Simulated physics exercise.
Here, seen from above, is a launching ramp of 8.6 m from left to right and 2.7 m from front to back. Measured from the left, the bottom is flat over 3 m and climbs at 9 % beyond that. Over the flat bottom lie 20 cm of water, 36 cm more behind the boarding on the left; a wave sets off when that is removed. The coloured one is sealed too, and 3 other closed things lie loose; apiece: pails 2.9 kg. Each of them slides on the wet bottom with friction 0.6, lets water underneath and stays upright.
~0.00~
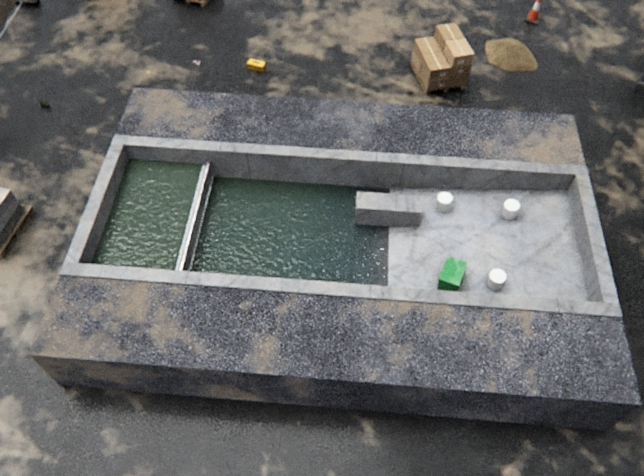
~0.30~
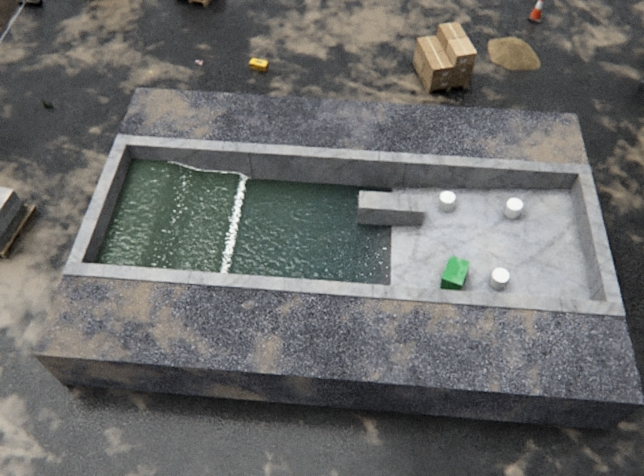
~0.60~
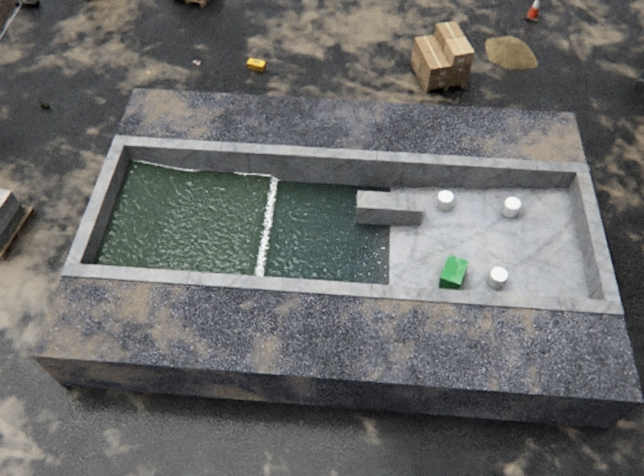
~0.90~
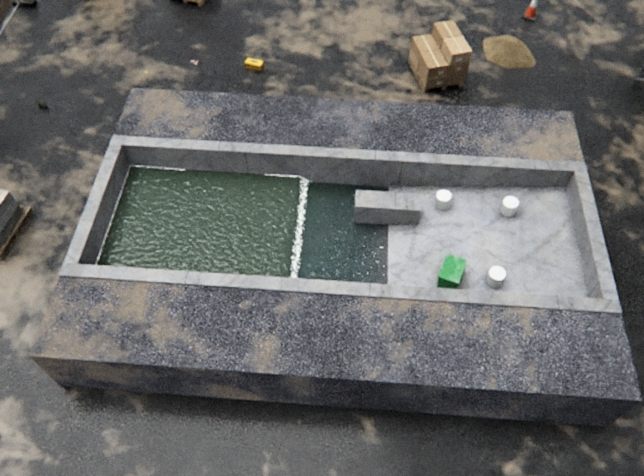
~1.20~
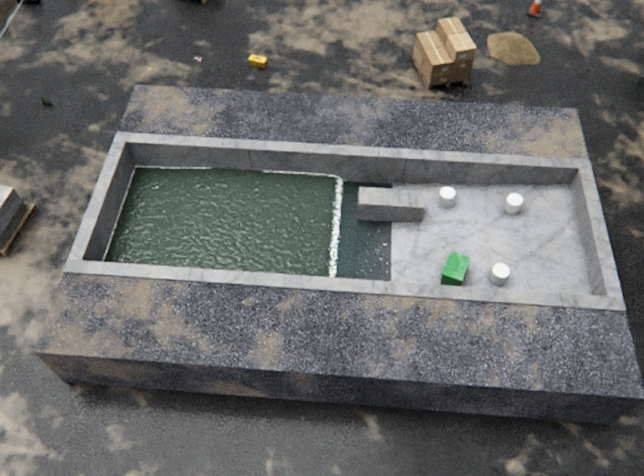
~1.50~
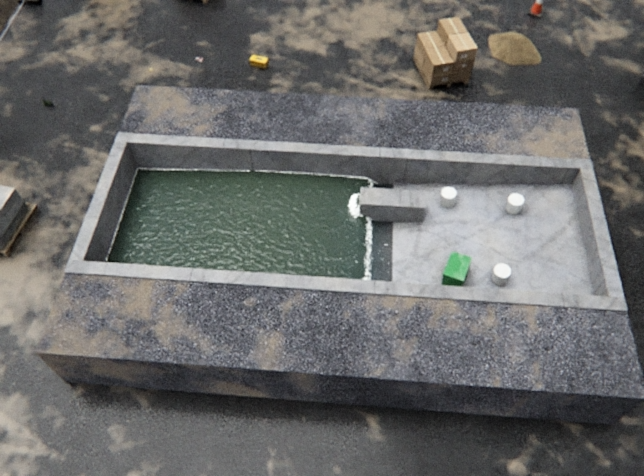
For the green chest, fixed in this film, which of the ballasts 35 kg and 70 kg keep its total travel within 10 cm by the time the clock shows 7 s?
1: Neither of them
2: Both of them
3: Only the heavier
Answer: 3.
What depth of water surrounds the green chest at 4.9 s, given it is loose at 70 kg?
Depth: Approx. 5 cm.
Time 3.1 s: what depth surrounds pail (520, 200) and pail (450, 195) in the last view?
Some 5 cm at the first, some 8 cm at the second.
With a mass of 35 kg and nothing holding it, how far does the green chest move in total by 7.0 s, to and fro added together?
20 cm, roughly.
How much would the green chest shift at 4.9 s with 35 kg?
20 cm.
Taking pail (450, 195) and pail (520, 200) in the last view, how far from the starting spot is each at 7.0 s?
Shifts: 150 cm / 140 cm.
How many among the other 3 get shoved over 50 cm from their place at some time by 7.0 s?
Count: 3.
After 2.1 s the green chest would be 0 cm from its start with 35 kg and 0 cm from its start with 70 kg; 1 cm of water round it then.
After 3.1 s the green chest would be 14 cm from its start with 35 kg and 0 cm from its start with 70 kg; 12 cm of water round it then.
After 4.9 s the green chest would be 18 cm from its start with 35 kg and 0 cm from its start with 70 kg; 5 cm of water round it then.
After 7.0 s the green chest would be 15 cm from its start with 35 kg and 0 cm from its start with 70 kg; 6 cm of water round it then.
